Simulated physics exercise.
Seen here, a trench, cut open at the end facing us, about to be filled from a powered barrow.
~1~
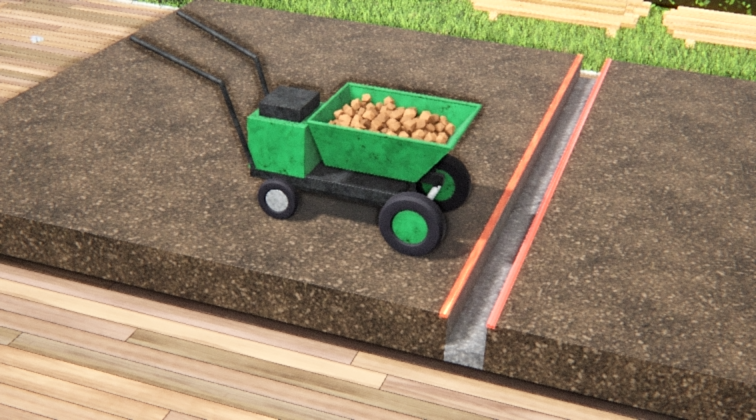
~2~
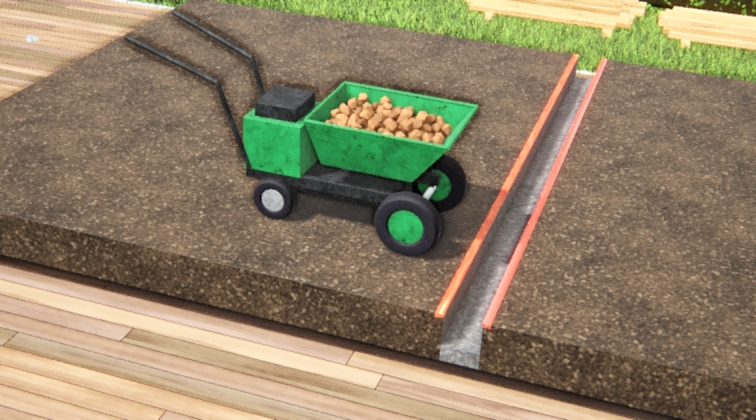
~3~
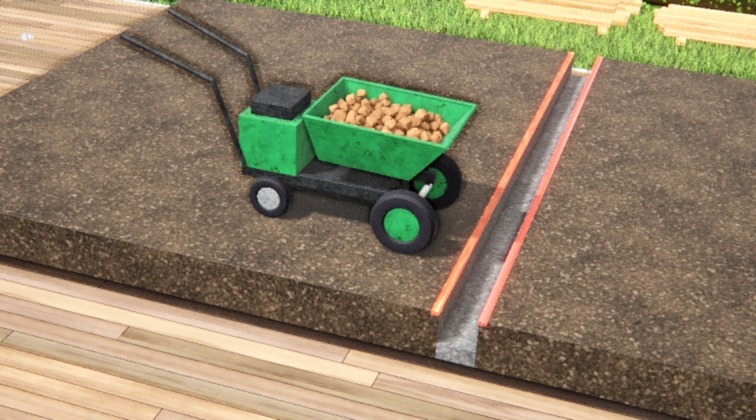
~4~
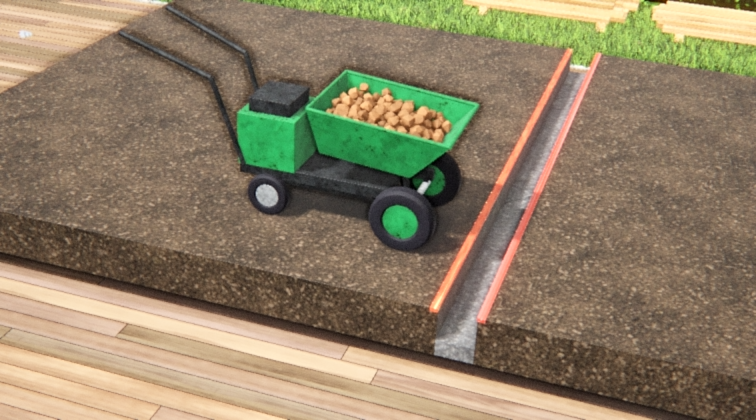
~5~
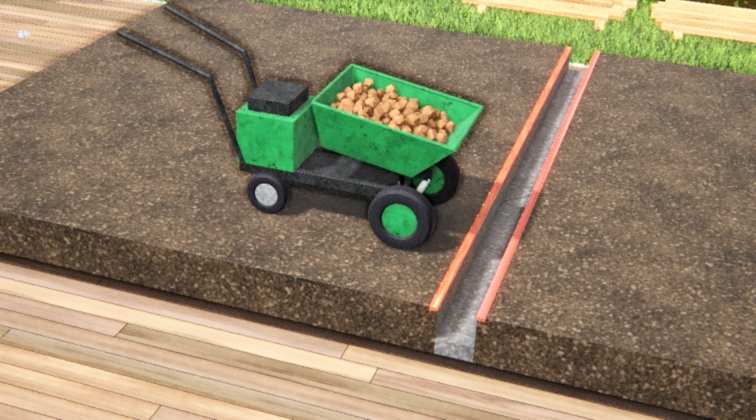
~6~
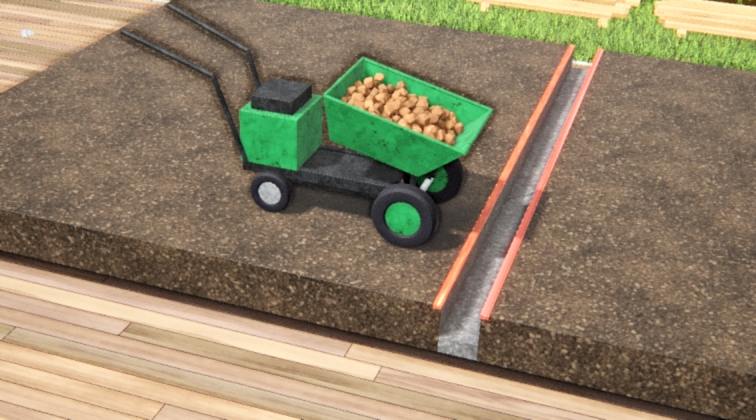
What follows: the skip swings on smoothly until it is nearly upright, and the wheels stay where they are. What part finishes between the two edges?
In the trench: Less than half.
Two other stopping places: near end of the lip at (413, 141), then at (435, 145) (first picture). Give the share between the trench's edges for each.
In turn 70 and 50 in a hundred.
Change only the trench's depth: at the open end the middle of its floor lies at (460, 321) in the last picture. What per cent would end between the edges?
Roughly 10 in a hundred.
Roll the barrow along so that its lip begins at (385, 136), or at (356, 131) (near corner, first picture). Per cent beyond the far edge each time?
The first gives 0 %, the second 0 %.
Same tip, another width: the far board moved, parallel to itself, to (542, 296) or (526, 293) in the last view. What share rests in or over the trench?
Near 90 % and 70 %.
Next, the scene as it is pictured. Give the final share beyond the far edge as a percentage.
It comes to 70 per cent or so.
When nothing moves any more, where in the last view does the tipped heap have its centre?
Roughly at (546, 242).
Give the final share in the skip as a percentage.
About 20 per cent.
Soon after the last picture, skip tipped well over; all in the skip.
A little later, skip tipped steeply; most in the skip; a small part beyond it; a stray few falling.
Later still, skip tipped right over; about a quarter in the skip; a stray few in or heaped over the trench; about two thirds beyond it.
At rest, skip tipped right over; about a quarter in the skip; a small part in or heaped over the trench; about two thirds beyond it.
